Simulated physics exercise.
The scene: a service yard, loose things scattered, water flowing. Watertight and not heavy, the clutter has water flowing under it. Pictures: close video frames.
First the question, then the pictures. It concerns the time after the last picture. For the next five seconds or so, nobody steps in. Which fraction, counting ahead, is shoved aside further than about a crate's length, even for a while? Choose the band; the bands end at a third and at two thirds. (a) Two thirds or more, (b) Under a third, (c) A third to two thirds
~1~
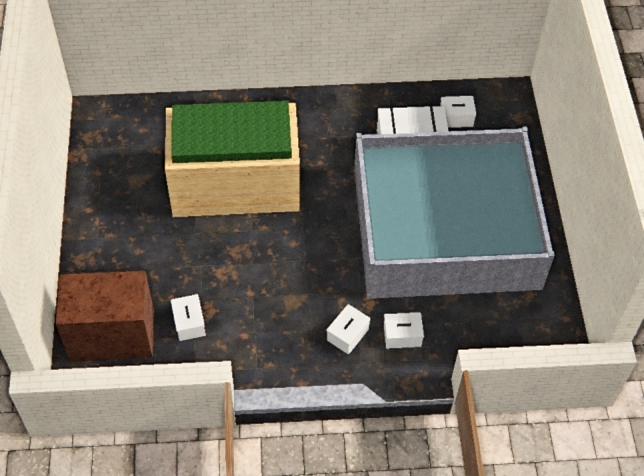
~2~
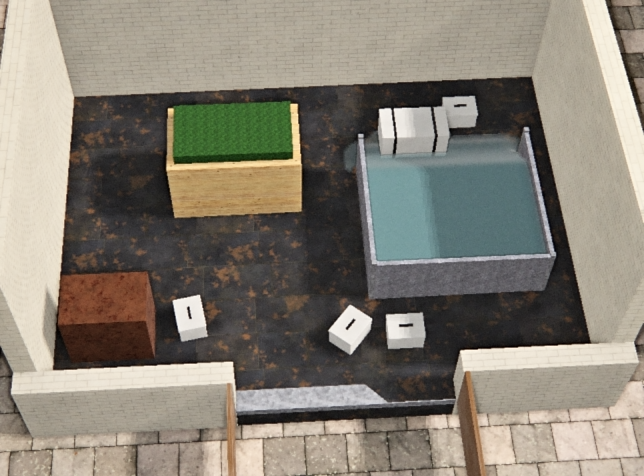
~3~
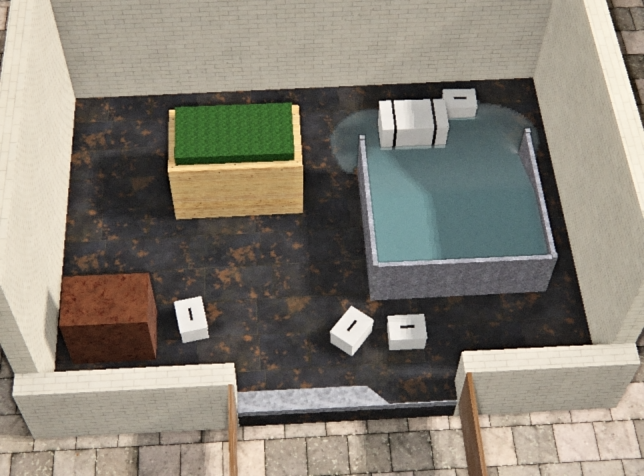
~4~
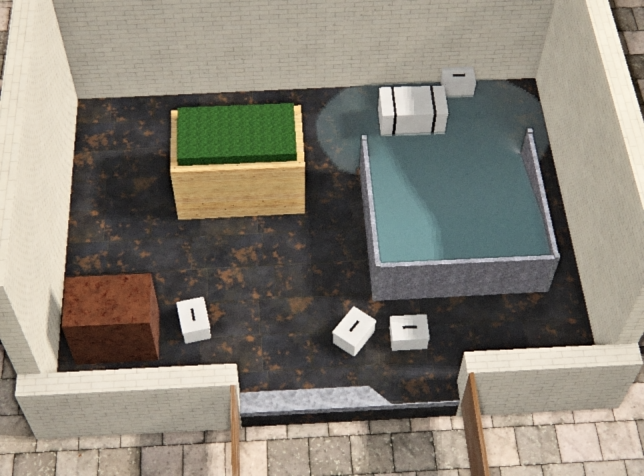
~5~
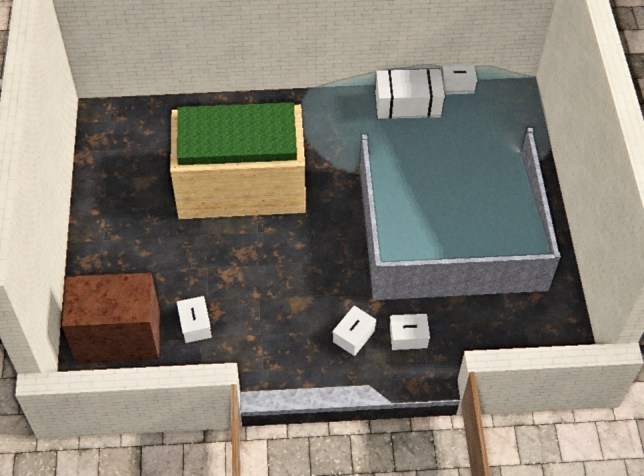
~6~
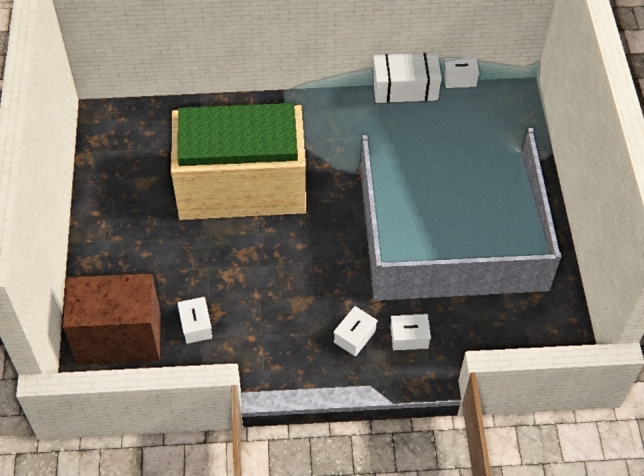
Answer: A.
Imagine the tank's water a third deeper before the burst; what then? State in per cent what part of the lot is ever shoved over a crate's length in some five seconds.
I'd say somewhere about 100 percent.
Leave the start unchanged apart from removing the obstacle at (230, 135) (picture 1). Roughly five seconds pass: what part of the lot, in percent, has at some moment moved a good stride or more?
The share comes to about 80 percent.
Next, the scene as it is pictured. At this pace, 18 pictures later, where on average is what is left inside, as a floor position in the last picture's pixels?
Near (317, 249).
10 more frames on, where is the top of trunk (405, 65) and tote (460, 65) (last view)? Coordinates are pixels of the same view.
Roughly (301, 78) and (513, 63).
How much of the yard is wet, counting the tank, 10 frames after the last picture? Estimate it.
45 %.
A moment on, 2 of 5 are well off their spots; 2 afloat.
Next, 2 of 5 are well off their spots; 2 afloat.
Later, 2 of 5 are well off their spots; 2 afloat.
In the end, 5 of 5 are well off their spots, and 5 have been at some point; 5 afloat.
